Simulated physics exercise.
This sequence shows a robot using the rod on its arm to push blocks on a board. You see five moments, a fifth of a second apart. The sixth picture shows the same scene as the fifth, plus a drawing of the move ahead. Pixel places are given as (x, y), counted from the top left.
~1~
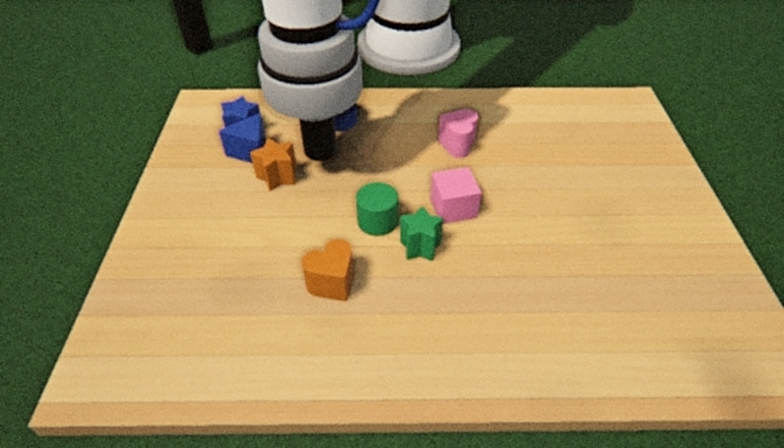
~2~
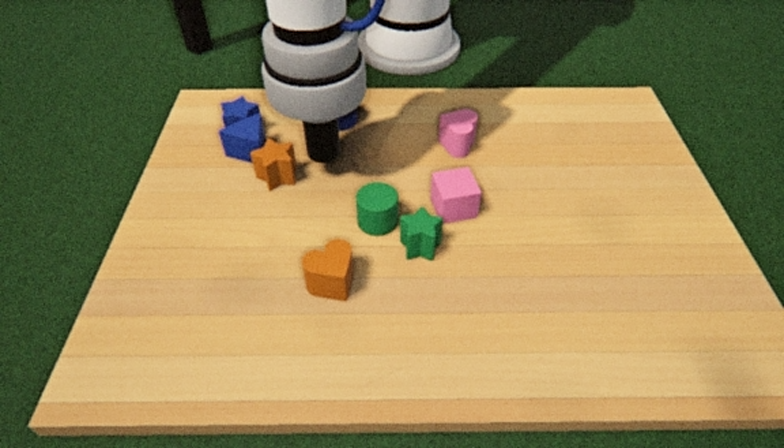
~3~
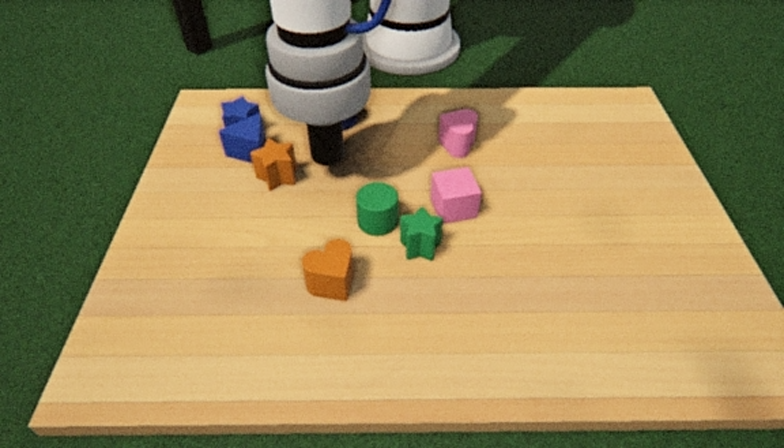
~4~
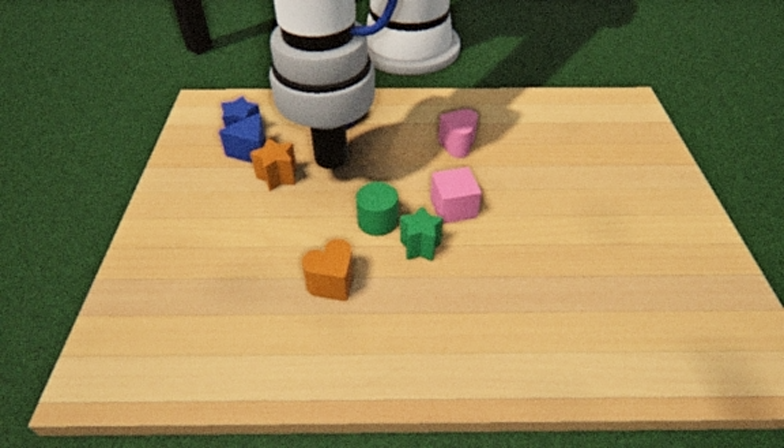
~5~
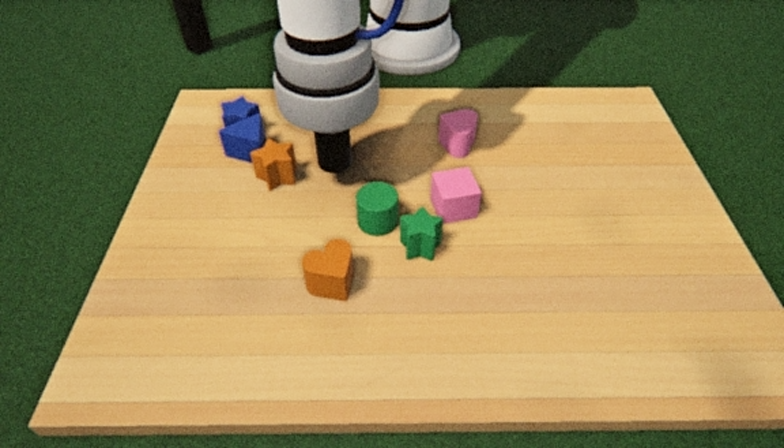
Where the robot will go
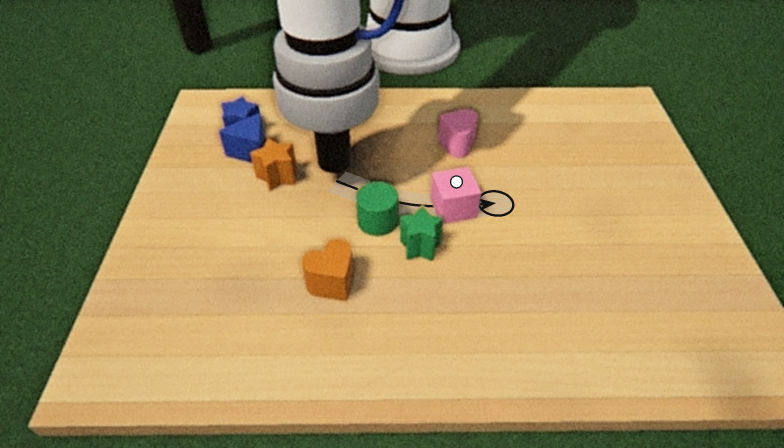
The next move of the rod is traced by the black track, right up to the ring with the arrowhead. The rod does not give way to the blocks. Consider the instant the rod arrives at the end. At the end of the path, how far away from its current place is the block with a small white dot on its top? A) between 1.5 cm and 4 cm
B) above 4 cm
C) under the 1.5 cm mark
Option B.
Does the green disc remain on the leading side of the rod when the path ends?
No
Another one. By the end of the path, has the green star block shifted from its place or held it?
That block stands still.
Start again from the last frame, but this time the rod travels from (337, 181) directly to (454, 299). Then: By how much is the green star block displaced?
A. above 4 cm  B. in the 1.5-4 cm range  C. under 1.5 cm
Answer: A.
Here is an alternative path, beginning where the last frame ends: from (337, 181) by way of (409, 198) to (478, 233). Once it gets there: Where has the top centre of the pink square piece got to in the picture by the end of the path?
At the end it should sit near (519, 198).
Drawn move, from (337, 181) by way of (385, 199) and (440, 206) to (496, 203); the dot is on the pink square piece.
On the path given first. One third of the way, rod (385, 182); green disc (383, 200).
Two thirds of the way, rod (443, 189); green disc (389, 203); pink square piece (483, 185), turned 15° clockwise.
At the end, rod (499, 186); green disc (389, 203); green star block still; pink square piece (538, 190), turned 50° clockwise.
